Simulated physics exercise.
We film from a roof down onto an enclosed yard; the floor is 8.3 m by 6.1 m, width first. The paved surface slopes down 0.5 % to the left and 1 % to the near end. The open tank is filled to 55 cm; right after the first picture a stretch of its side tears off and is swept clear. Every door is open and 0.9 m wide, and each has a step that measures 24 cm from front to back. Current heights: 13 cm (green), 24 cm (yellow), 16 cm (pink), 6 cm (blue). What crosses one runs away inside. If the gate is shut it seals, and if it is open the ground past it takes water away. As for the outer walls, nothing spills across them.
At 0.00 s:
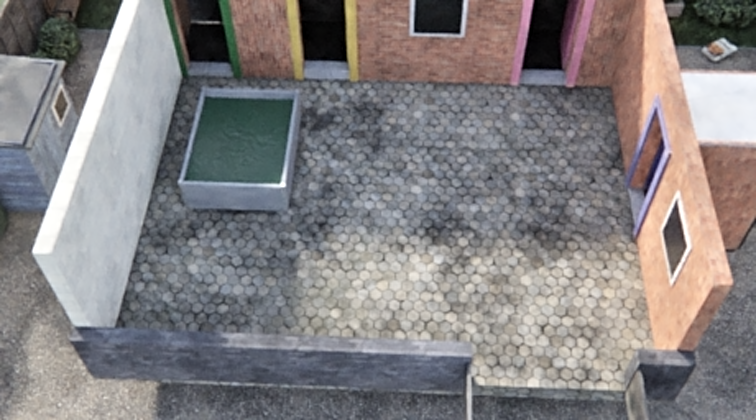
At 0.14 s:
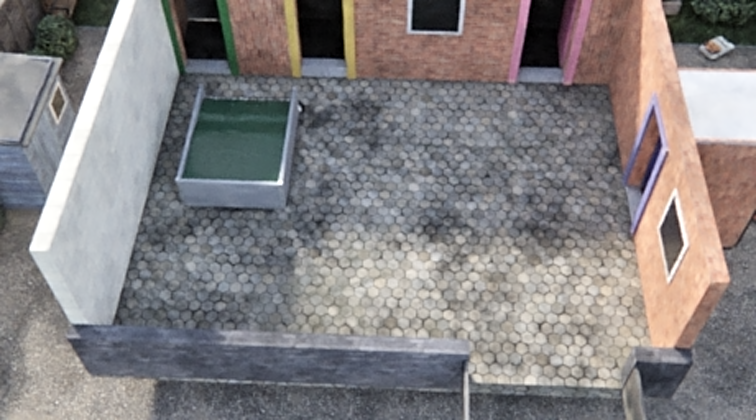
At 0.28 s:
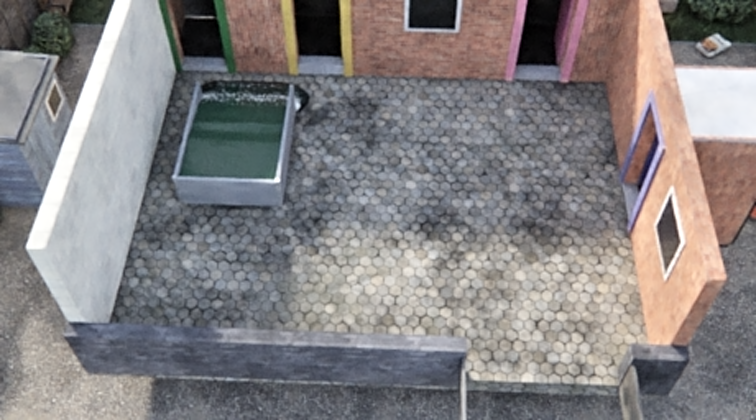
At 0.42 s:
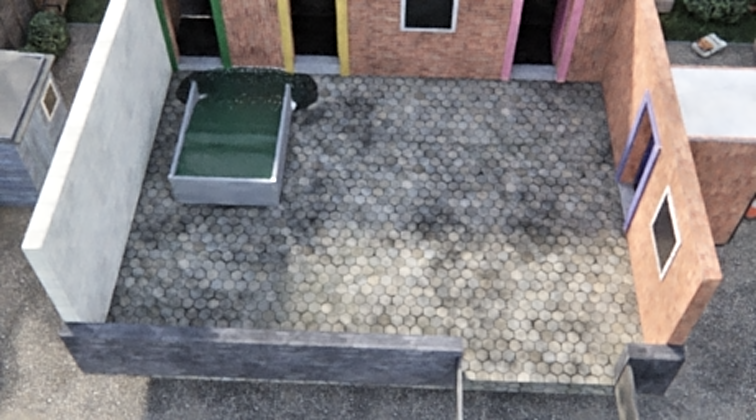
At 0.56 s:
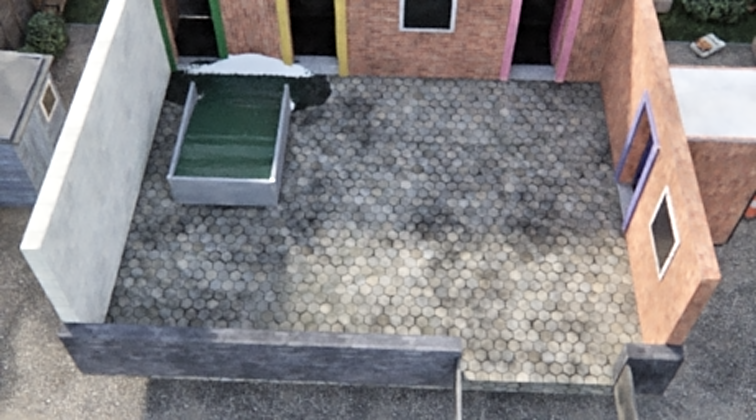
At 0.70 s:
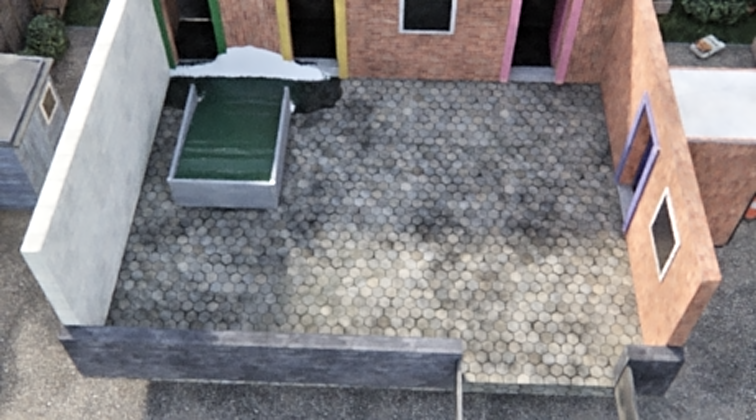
The footage shows an open tank of green water in a walled, paved yard, its far side giving way as water pours out behind it, then spreads along the back wall toward the yellow door, with white foam forming.
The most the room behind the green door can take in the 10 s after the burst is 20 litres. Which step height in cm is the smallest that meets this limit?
A height of roughly 31 cm.
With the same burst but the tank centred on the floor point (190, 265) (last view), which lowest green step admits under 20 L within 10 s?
At least roughly 27 cm high.
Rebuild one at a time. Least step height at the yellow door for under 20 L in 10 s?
For yellow: Close to 18 cm.
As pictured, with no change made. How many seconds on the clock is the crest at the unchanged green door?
1.6 s.
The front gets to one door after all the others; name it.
The blue one comes last.
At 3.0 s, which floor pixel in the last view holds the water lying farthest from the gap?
The farthest wet point is roughly at (563, 87) in the last view.
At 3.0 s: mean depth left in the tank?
The mean depth is roughly 17 cm.
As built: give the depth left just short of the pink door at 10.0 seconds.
The depth there is around 2.0 cm.
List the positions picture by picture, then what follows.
The first frame shows still water, 55 cm deep, in the open tank at (242, 138); the green door at (203, 36) is dry.
In the second frame, the gap is on the far side, the front 0.3 m out at a hidden place; the back of the open tank holds 55 cm.
In the third frame, water pours out on the far side and has run 0.7 m, to (227, 83); about 10 cm deep outside, 55 cm at the back.
In the fourth frame, the front is at (201, 71), 1.0 m from the gap on the far side; 2.2 m2 of floor is wet, 55 cm left at the back.
In the fifth frame, the front is at (178, 71), 1.2 m from the gap on the far side; 2.5 m2 of floor is wet, 55 cm left at the back.
In the sixth frame, the gap is on the far side, the front 1.3 m out at (335, 77); the back of the open tank holds 53 cm; water is at the green door at (192, 33).
After 1.4 s water covers 10 % of the floor, deepest (40 cm) near (171, 78); 31 cm at the green door, 34 litres in over its 13 cm step.
After 3.0 s water covers 35 % of the floor, deepest (28 cm) near (171, 78); 26 cm at the green door, 180 litres in over its 13 cm step.
After 10.0 s water covers 85 % of the floor, deepest (8 cm) near (166, 98); 8 cm at the green door, 221 litres in over its 13 cm step.
At the green door as built, the water arrived by 0.5 s and peaked near 34 cm at 1.6 s.
Run again over the same 10 s with other heights there, 43 litres in over 27 cm, 5 litres over 36.5 cm. The limit of 20 litres is kept from about 31 cm up.
